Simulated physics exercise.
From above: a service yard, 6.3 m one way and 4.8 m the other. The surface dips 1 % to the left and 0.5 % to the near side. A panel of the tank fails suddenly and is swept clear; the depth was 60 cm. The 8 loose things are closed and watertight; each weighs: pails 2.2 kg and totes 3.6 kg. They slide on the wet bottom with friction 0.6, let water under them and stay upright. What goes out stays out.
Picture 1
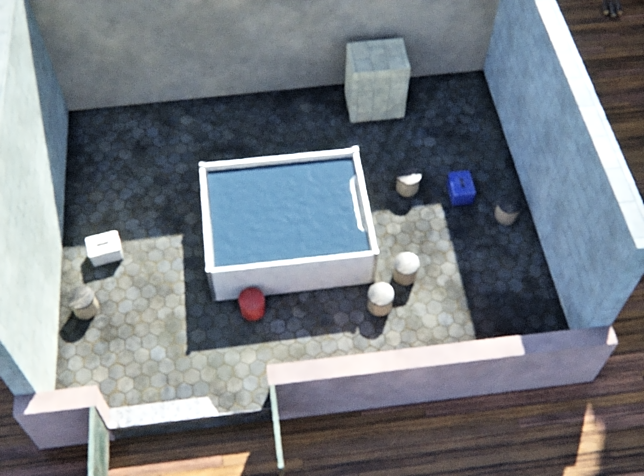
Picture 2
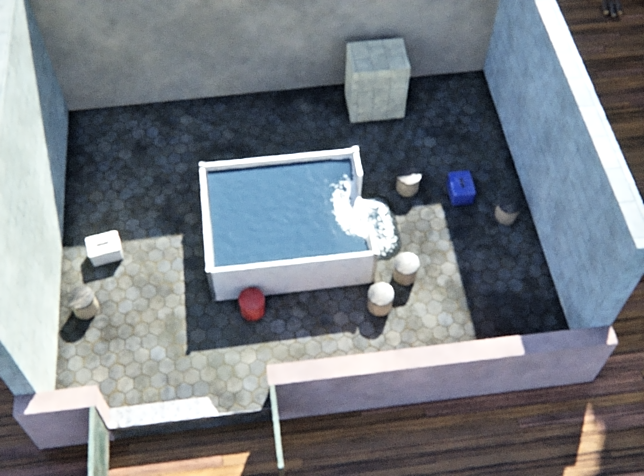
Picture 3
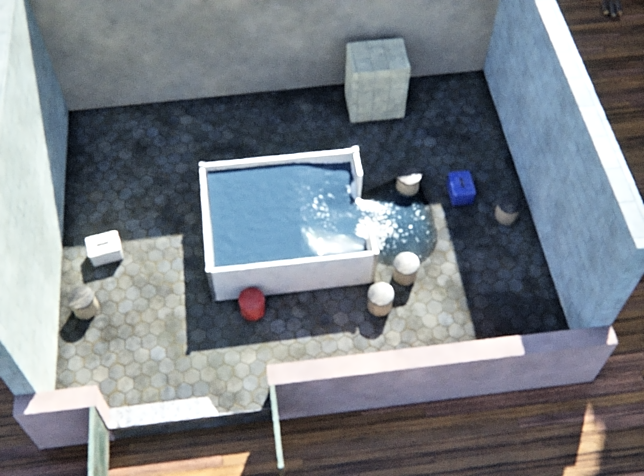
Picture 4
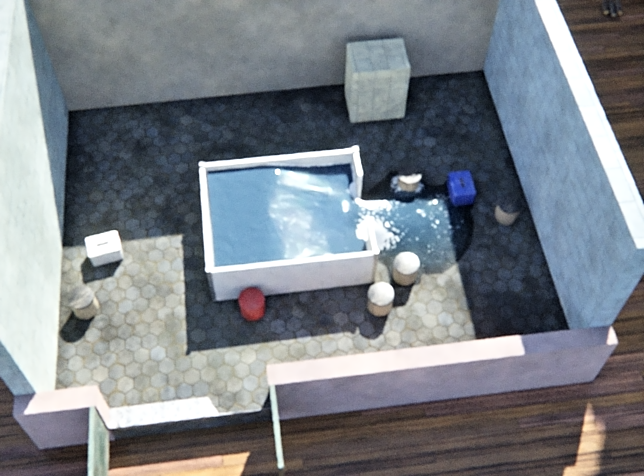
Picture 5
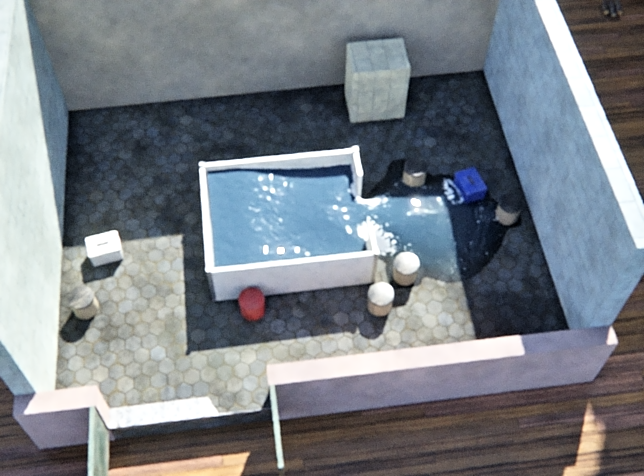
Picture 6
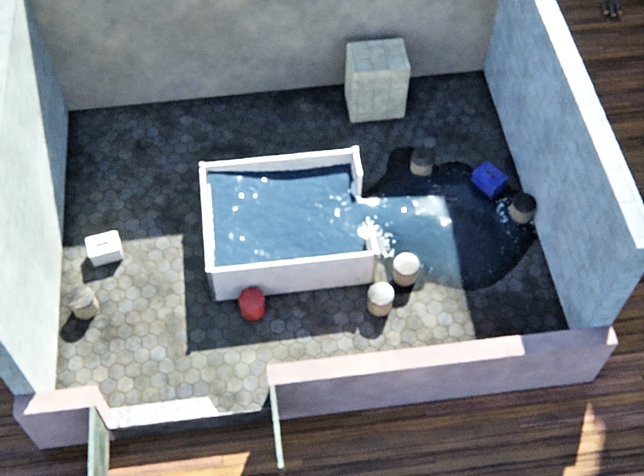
A raised white-walled tank of blue water stands in a walled yard paved with hexagonal tiles, seen from above by a still camera. A red pail sits at its near side, pale pails and a blue tote to its right, a white box to the left and a pale block behind. The tank's right side opens, water pours rightward across the paving, and the tote and two nearby pails shift right.
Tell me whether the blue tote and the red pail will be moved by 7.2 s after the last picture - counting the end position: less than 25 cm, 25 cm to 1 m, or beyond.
Blue tote gets carried off; red pail gets carried off.
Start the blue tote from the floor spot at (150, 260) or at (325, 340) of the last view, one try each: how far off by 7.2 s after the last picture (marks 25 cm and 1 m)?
In that order: It stays put; it ends far away.
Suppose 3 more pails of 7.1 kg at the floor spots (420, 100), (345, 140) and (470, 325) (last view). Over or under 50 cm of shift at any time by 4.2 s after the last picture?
In that order: Over, short of it, past it.
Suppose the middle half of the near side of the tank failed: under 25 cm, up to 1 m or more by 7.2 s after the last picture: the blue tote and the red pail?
In that case the blue tote gets carried off, the red pail gets carried off.
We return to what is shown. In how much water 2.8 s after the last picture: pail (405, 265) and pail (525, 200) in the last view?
About 2 and 17 cm.
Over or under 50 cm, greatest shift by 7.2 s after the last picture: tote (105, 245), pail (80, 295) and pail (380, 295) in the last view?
In turn: Short of it, over, over.
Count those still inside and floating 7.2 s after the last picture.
I count 8.
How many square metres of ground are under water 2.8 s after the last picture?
Roughly 17 m2.
Then, 0.9 s after the last picture the blue tote is near (503, 125), 1.1 m from its start, afloat; the red pail is near (252, 299), 0.0 m from its start, aground; 0 of 8 are out; 2 afloat.
Then, 2.8 s after the last picture the blue tote is near (441, 66), 2.1 m from its start, afloat; the red pail is near (251, 298), 0.0 m from its start, aground; 0 of 8 are out; 3 afloat.
Then, 4.8 s after the last picture the blue tote is near (410, 74), 2.1 m from its start, afloat; the red pail is near (109, 296), 1.8 m from its start, aground; 0 of 8 are out; 5 afloat.
Then, 7.2 s after the last picture the blue tote is near (410, 74), 2.1 m from its start, afloat; the red pail is near (120, 253), 1.8 m from its start, afloat; 0 of 8 are out; 8 afloat.
